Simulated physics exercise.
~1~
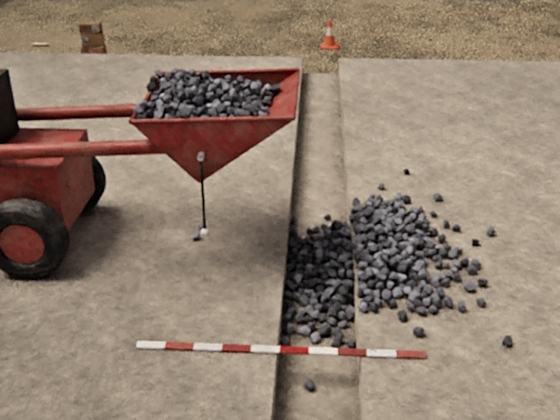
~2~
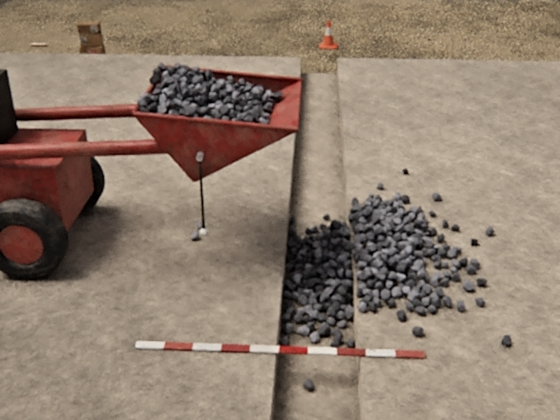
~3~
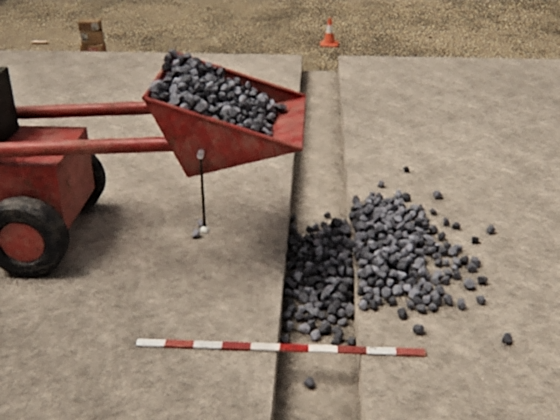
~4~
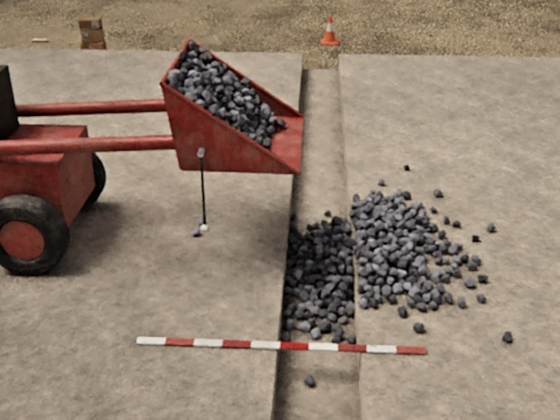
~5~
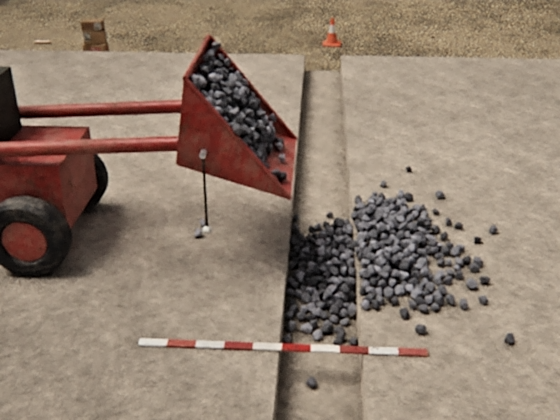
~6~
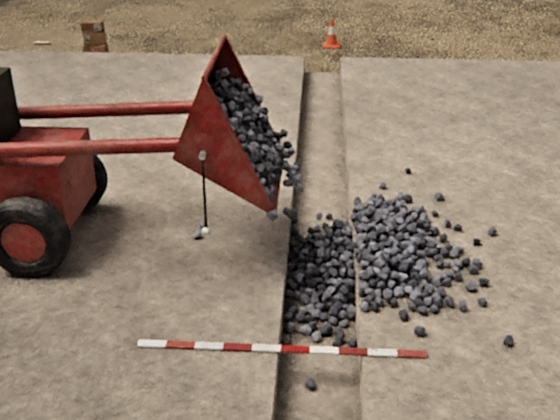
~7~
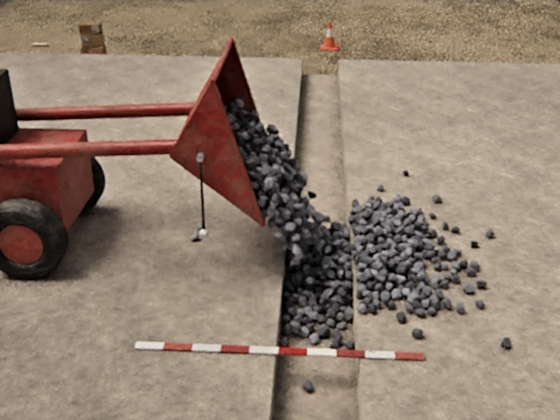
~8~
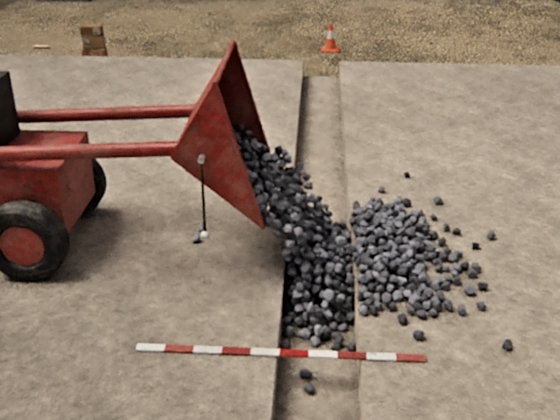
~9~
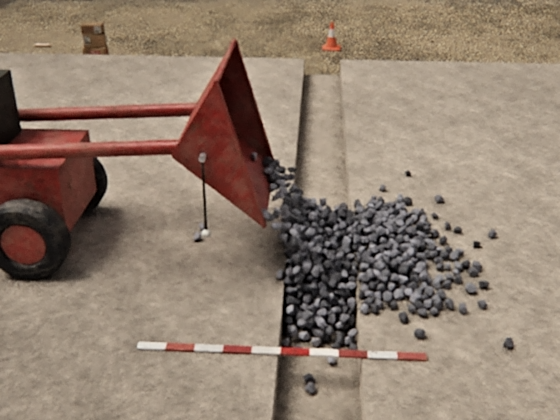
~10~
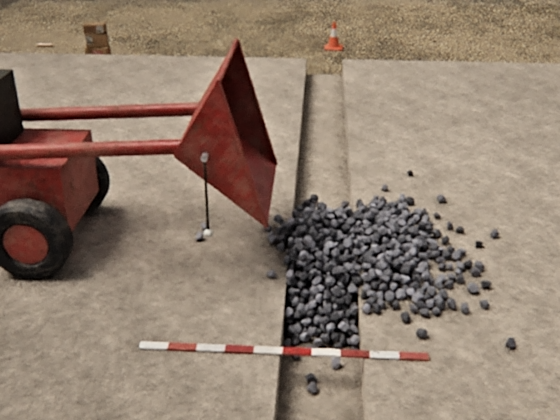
A red loader tips its bucket and pours dark stones mostly into the trench, emptying it.
